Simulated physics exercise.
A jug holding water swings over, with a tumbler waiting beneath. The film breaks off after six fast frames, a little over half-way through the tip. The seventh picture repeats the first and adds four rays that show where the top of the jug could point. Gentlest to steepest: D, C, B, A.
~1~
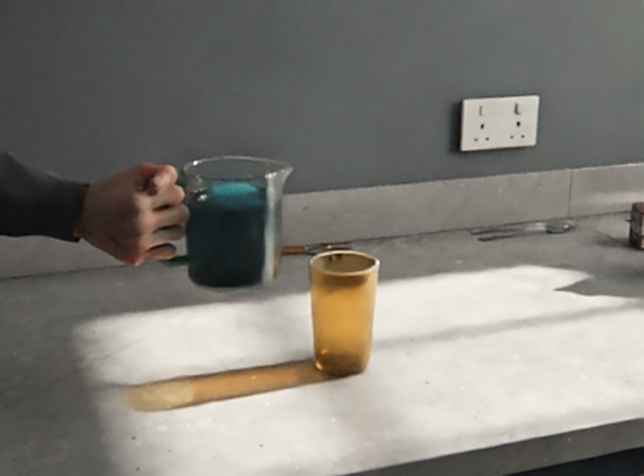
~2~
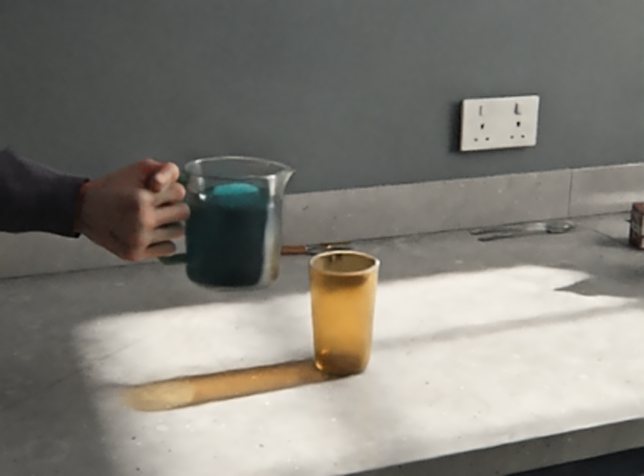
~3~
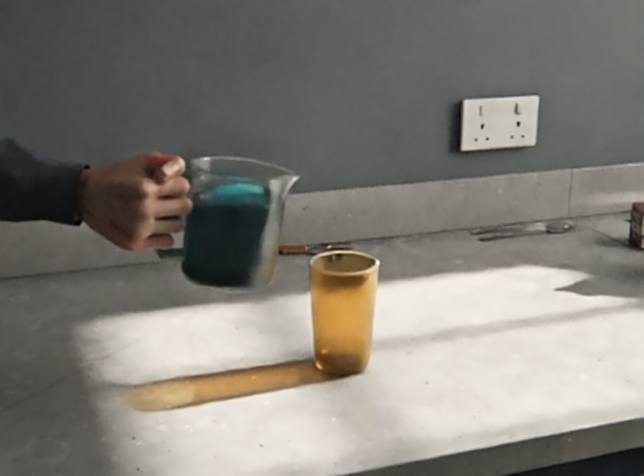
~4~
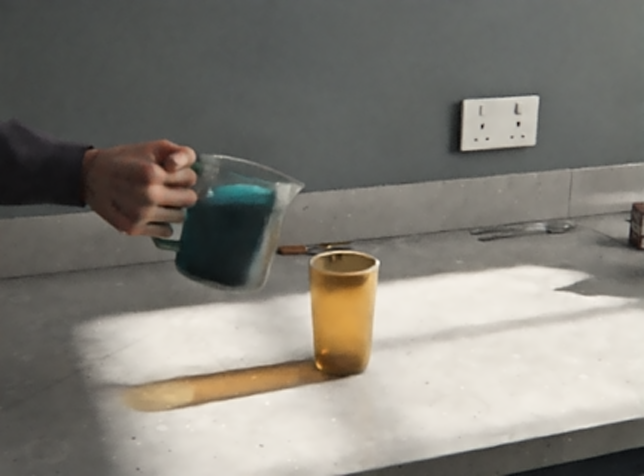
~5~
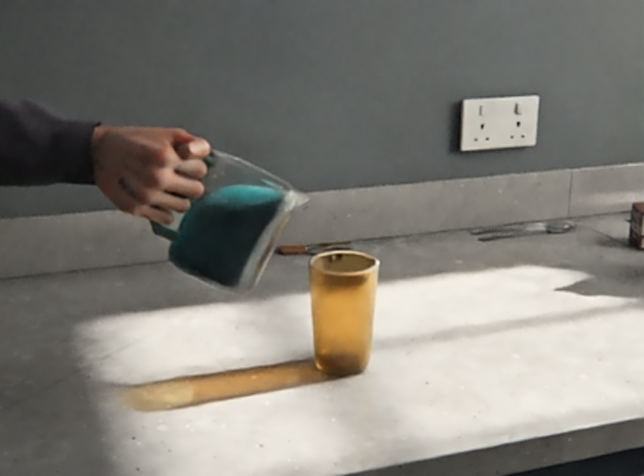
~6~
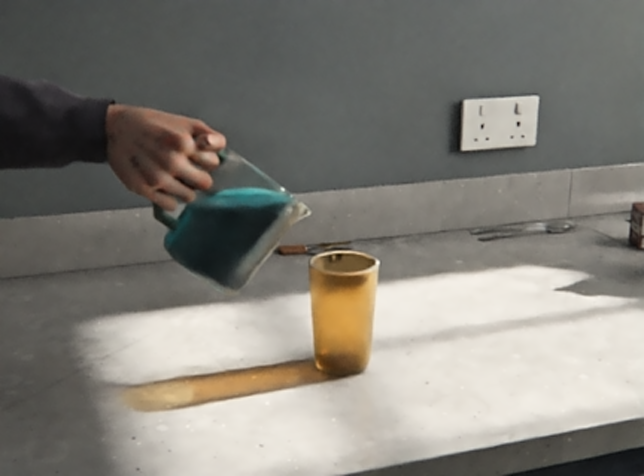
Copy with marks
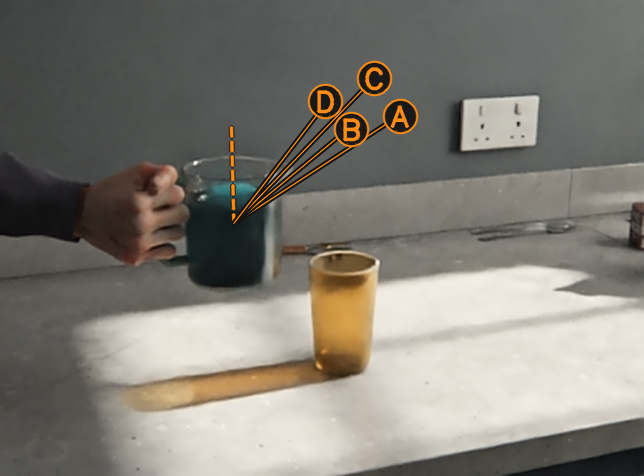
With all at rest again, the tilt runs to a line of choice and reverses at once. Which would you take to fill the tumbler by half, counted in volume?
Tilt A does it best.
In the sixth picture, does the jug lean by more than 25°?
Yes, it does.
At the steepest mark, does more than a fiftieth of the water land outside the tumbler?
No.
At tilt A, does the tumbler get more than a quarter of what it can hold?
Yes, it does.
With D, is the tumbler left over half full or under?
Under half.
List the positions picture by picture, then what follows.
The first frame shows upright, lip at (291, 166); rim of the tumbler round (343, 262); nothing has left yet.
The second frame shows tipped about 2°, lip at (293, 168); nothing has left yet.
The third frame shows tipped about 8°, lip at (297, 174); nothing has left yet.
The fourth frame shows tipped about 17°, lip at (303, 184); nothing has left yet.
The fifth frame shows tipped about 27°, lip at (308, 197); nothing has left yet.
The sixth frame shows tipped about 39°, lip at (310, 212); nothing has left yet.
In orange, A at (385, 124); B at (336, 138); C at (362, 90); D at (316, 116).
If A is chosen, the tumbler ends with about 49 % of what it can hold.
If B is chosen, the tumbler ends with about 34 % of what it can hold.
If C is chosen, the tumbler ends with about 22 % of what it can hold.
If D is chosen, the tumbler ends with about 12 % of what it can hold.
